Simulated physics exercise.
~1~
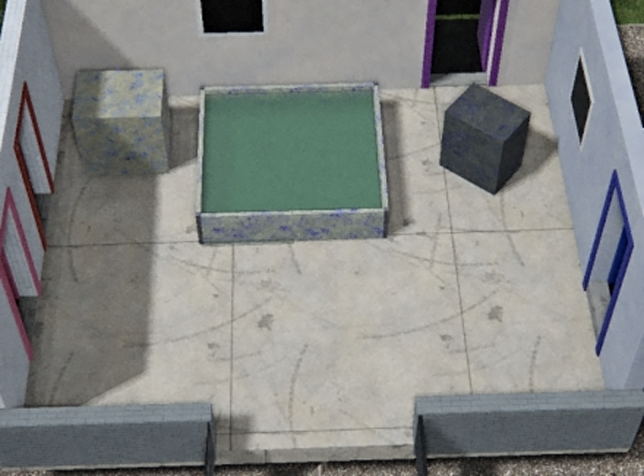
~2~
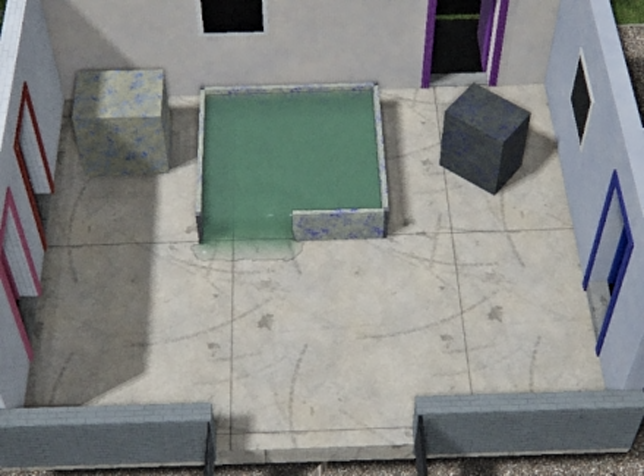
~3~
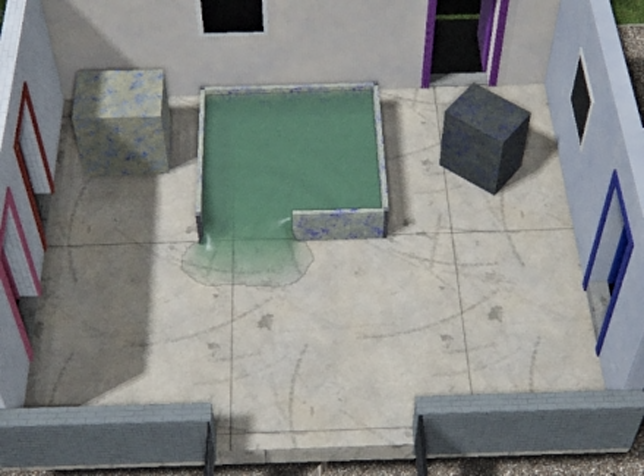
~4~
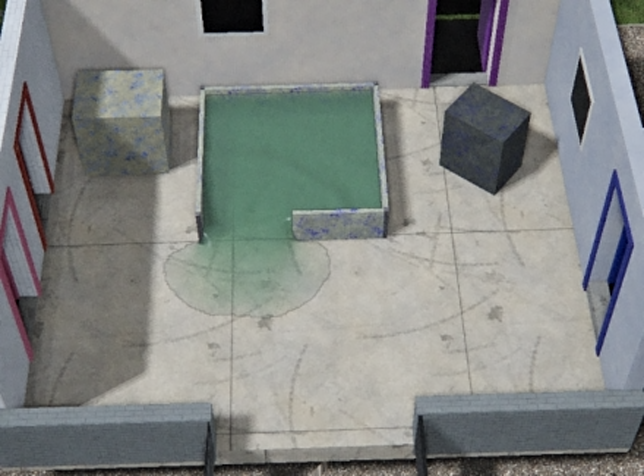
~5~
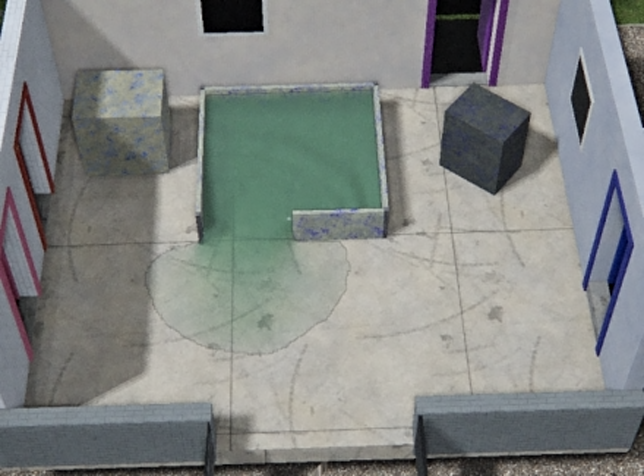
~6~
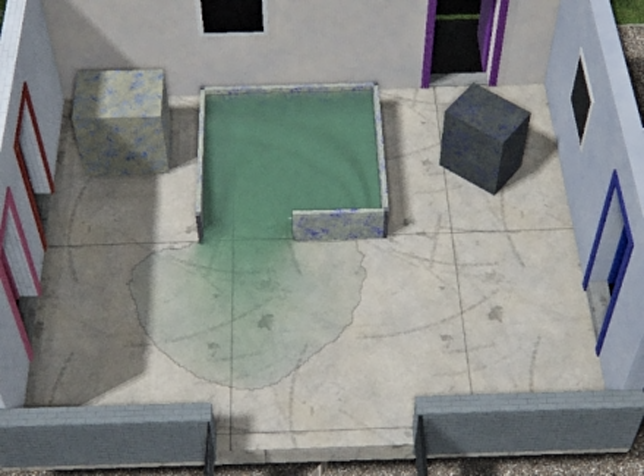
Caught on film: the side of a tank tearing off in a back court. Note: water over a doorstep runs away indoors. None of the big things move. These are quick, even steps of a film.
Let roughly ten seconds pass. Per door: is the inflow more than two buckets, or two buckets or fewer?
In the end pink door: Above two buckets, purple door: Two buckets at most, red door: Two buckets at most, blue door: Two buckets at most.
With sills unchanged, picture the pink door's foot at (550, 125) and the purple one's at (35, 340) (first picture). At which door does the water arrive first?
I'd go with the purple door.
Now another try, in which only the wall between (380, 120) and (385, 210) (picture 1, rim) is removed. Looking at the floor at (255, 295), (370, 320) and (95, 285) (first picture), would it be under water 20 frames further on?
In the order you gave them, I get still bare, still bare, still bare.
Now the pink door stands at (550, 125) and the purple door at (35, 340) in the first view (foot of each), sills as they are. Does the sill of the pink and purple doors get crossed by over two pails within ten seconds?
Pink door: Falls short. Purple door: Exceeds the limit.
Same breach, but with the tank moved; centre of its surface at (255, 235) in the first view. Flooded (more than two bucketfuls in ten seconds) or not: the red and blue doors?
The red door tops the mark and the blue door falls short.
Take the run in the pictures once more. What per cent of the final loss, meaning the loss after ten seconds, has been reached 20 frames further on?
About 40 per cent.
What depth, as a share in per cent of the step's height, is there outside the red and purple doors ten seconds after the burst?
Some 130 percent, then some 0 percent.
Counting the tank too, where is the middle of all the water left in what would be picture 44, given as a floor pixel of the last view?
My pick is pixel (221, 250).
A moment on, water covers 25 % of the floor; the pink door not reached, the purple door not reached, the red door not reached, the blue door not reached.
Next, water covers 35 % of the floor; the pink door wet at the sill, nothing in, the purple door not reached, the red door not reached, the blue door not reached.
Then, water covers 35 % of the floor; the pink door over two buckets in, the purple door not reached, the red door not reached, the blue door not reached.
Later, water covers 50 % of the floor; the pink door over two buckets in, the purple door not reached, the red door under two buckets in, the blue door not reached.
In the end, water covers 55 % of the floor; the pink door far over two buckets in, the purple door not reached, the red door under two buckets in, the blue door not reached.
